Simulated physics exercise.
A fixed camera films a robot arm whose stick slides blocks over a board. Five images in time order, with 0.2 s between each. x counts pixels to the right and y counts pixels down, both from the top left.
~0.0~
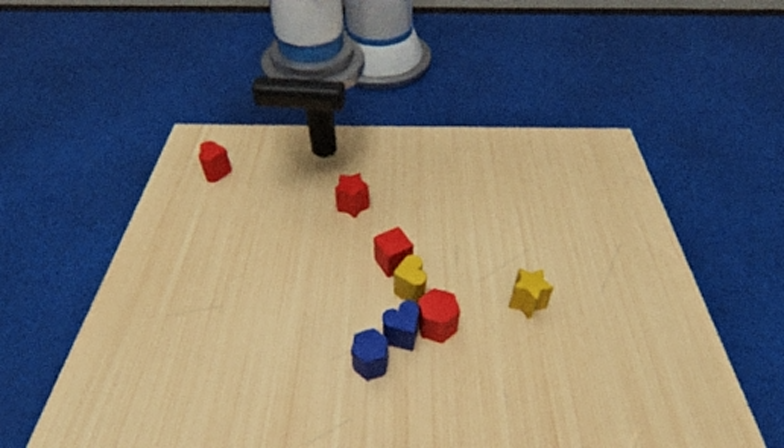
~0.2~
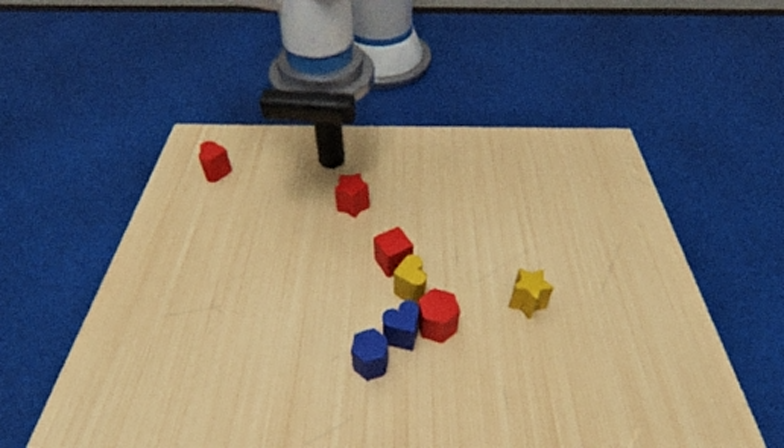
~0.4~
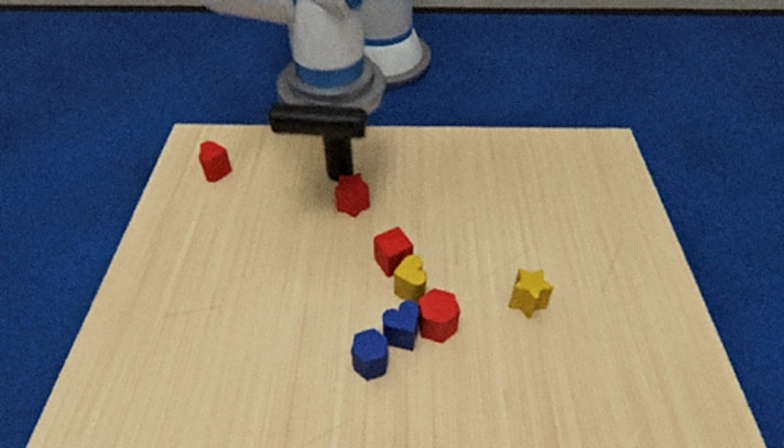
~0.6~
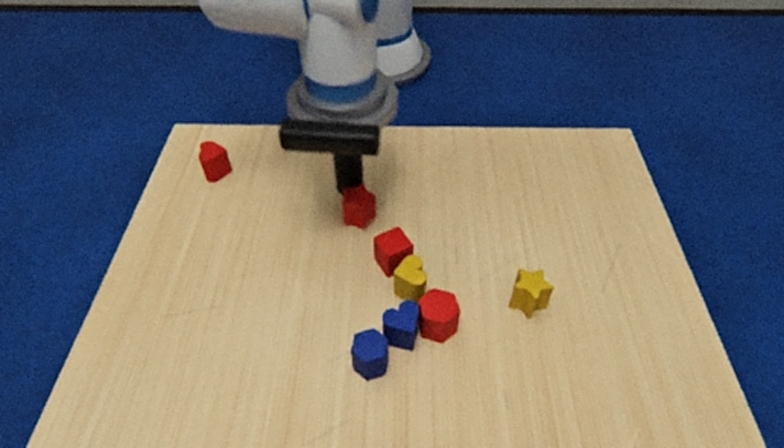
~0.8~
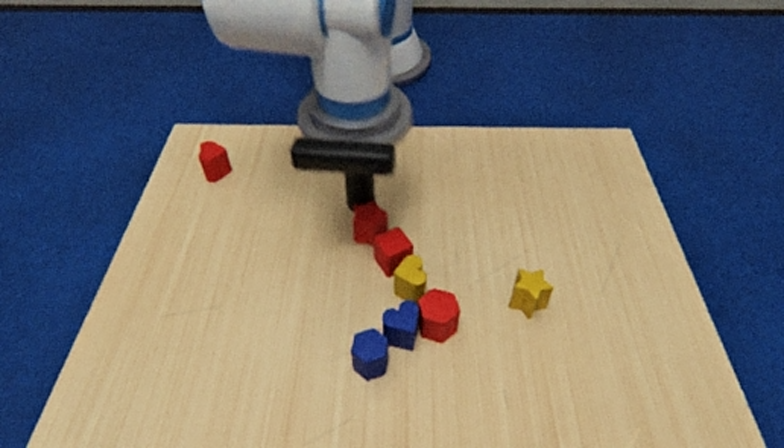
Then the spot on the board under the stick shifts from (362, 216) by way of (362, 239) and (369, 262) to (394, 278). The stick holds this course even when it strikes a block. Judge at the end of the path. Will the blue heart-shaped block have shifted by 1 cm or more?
Short answer: No.
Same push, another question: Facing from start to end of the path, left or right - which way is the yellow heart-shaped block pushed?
The left.
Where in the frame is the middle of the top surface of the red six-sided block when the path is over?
The red six-sided block ends near (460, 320).
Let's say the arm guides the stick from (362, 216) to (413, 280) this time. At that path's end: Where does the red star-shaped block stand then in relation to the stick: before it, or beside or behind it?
The stick still drives it.
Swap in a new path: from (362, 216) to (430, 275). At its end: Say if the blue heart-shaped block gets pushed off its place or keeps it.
That block is shifted.
What follows on the original path. One third of the way, stick at (361, 228); red star-shaped block at (371, 238); red square block at (398, 251), turned 30° anticlockwise; yellow heart-shaped block at (416, 273).
Two thirds of the way, stick at (369, 251); red star-shaped block at (383, 262), turned 20° anticlockwise; red square block at (415, 269), turned 45° anticlockwise; yellow heart-shaped block at (441, 287), turned 15° anticlockwise; red six-sided block at (454, 318), turned 40° clockwise.
At the end, stick at (394, 267); red star-shaped block at (407, 280); red square block at (442, 288), turned 50° anticlockwise; blue heart-shaped block not moved; yellow heart-shaped block at (472, 296), turned 20° anticlockwise; red six-sided block at (458, 322), turned 55° clockwise.
